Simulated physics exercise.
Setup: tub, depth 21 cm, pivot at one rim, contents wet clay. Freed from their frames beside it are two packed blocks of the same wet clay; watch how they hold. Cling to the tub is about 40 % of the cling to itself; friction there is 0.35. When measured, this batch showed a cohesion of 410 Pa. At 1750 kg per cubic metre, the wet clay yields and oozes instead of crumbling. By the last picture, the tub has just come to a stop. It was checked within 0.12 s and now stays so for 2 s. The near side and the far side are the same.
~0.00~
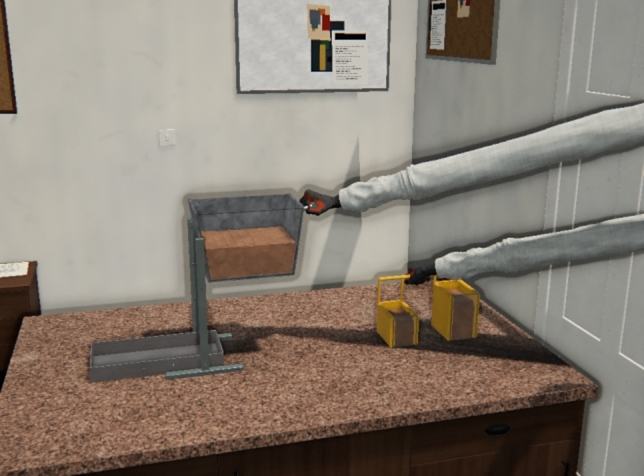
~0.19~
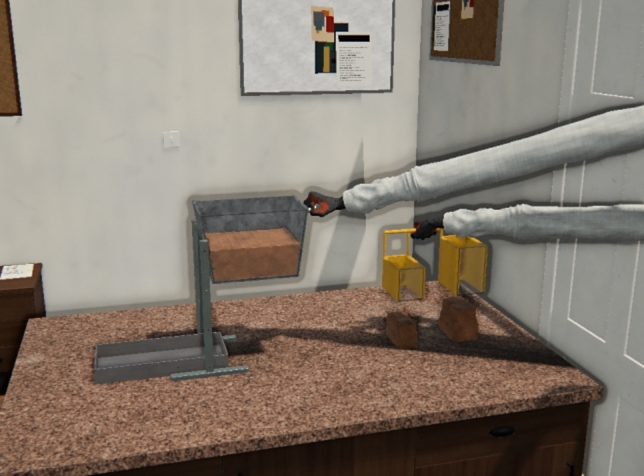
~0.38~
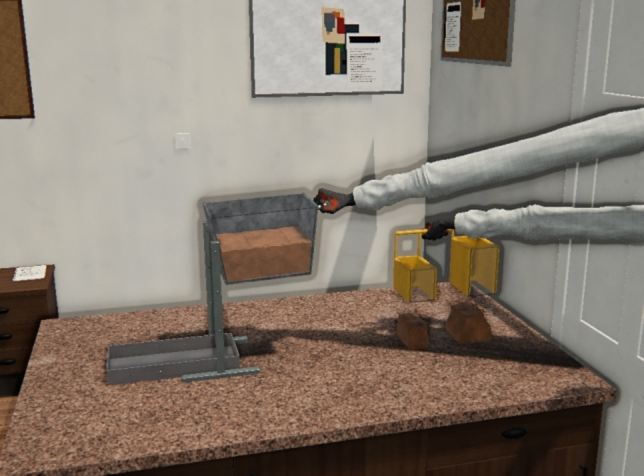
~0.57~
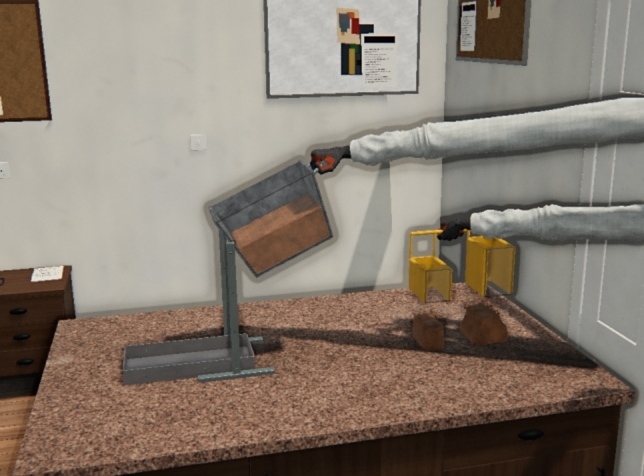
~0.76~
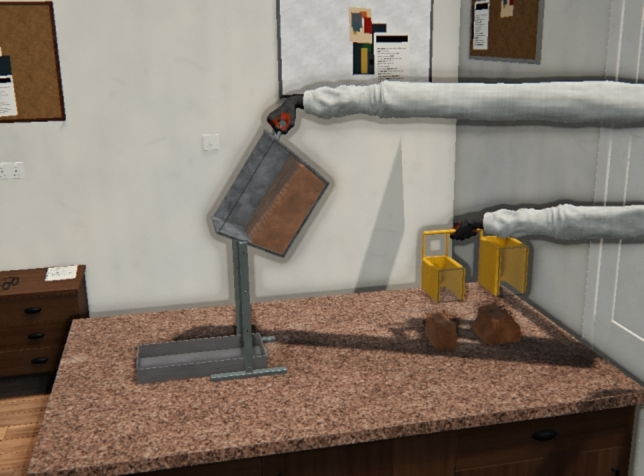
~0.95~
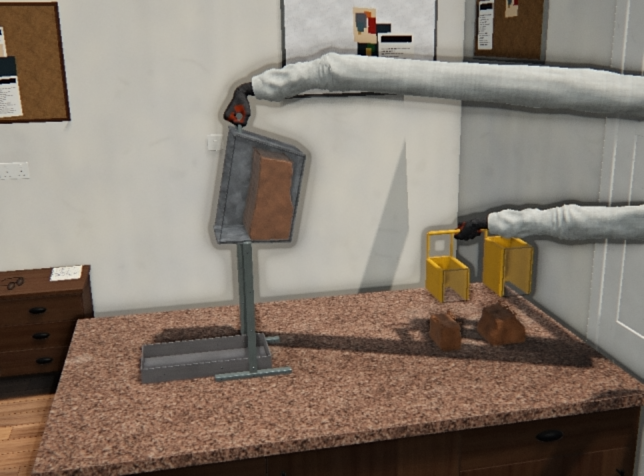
In a pale-walled room with pinned boards and a door at right, a speckled reddish-brown counter is seen from slightly above. Two grey-sleeved arms reach in from the right, one at a grey tub of brown clay on a stand, the other at two yellow holders. The lower hand lifts the holders off two clay blocks, the taller slumping, then the upper hand swings the tub up steeply leftward as the view shifts left.
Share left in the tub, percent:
70 %.
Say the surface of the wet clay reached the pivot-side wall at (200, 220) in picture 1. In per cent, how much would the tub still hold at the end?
I'd put it close to 45 in a hundred.
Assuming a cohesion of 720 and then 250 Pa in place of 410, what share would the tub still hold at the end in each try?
Try one gives 100 per cent, try two gives 65 per cent.
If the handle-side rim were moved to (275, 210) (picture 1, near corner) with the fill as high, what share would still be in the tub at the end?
Roughly 100 %.
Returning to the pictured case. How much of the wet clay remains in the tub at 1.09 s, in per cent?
It comes to about 100 percent of the start.
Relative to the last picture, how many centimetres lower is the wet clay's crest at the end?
About 15 cm.
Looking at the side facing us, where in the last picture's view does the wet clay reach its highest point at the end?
It ends up highest close to (281, 206).
After 1.09 s, the tub is at 79 degrees and holds 100 %.
After 1.26 s, the tub is at 79 degrees and holds 82 %.
After 1.43 s, the tub is at 79 degrees and holds 71 %.
After 1.60 s, the tub is at 79 degrees and holds 70 %.
After 2.95 s, the tub is at 79 degrees and holds 70 %.
